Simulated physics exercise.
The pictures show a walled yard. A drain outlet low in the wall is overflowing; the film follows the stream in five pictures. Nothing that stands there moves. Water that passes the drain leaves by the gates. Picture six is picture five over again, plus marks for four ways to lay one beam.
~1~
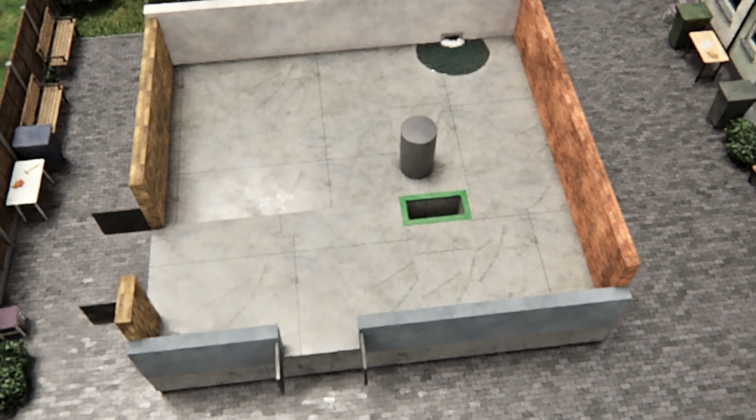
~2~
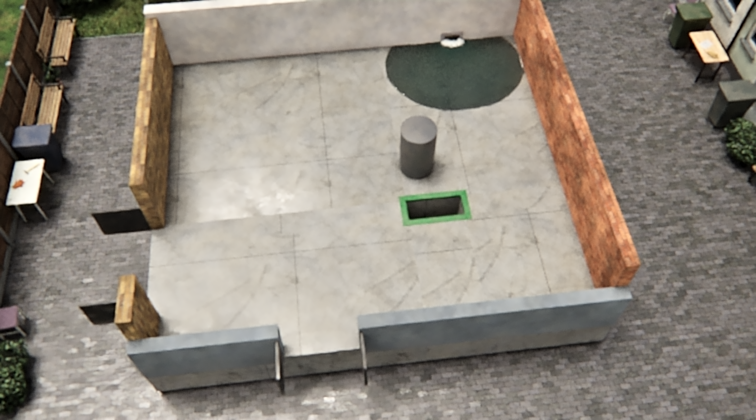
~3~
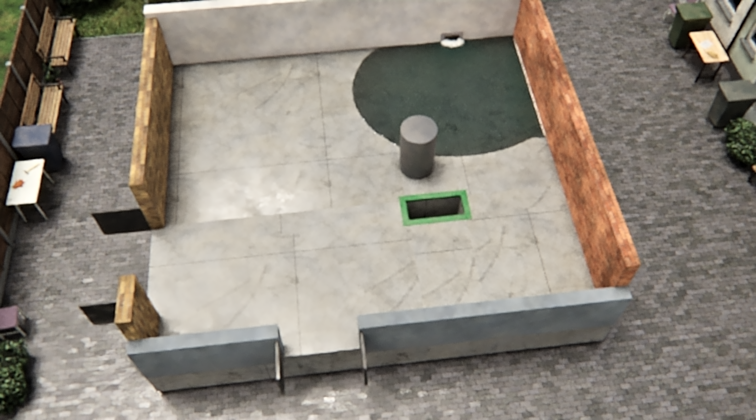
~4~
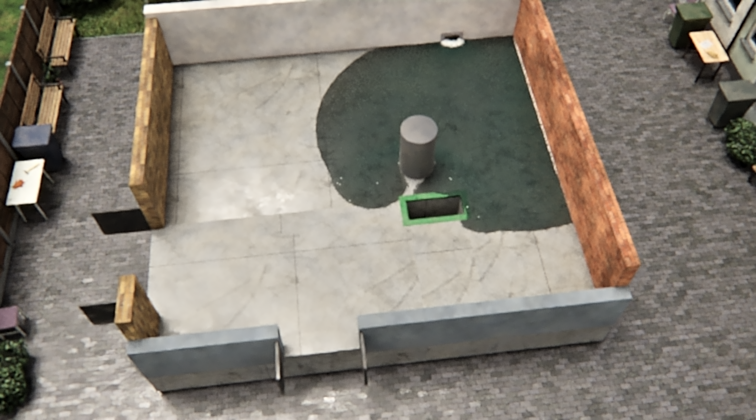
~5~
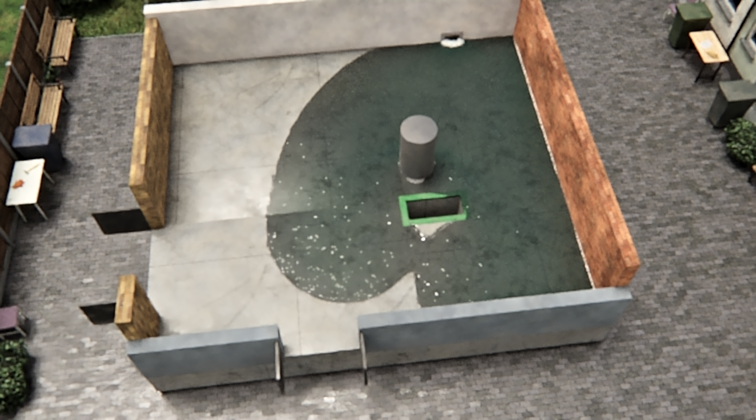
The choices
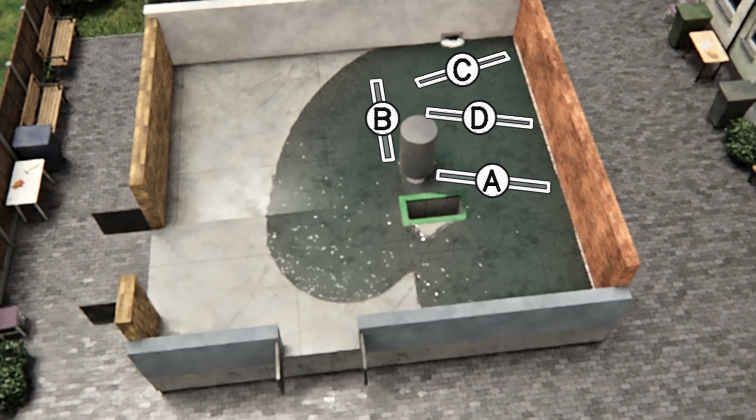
Dark water spreading from an outfall in the back wall across a walled yard, surrounding a grey cylinder and a green-edged gully.
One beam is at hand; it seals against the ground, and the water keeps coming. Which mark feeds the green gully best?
B works best here.
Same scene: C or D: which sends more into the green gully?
That would be C.
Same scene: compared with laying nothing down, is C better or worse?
Position C is worse.
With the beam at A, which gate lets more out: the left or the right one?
More leaves on the right.
In white, A from (437, 174) to (548, 187); B from (388, 159) to (375, 80); C from (417, 82) to (506, 55); D from (427, 112) to (531, 123).
With A, about 8 % of the stream goes into the green gully, about 89 % out by the gates.
With B, about 19 % of the stream goes into the green gully, about 79 % out by the gates.
With C, about 8 % of the stream goes into the green gully, about 89 % out by the gates.
With D, about 5 % of the stream goes into the green gully, about 92 % out by the gates.
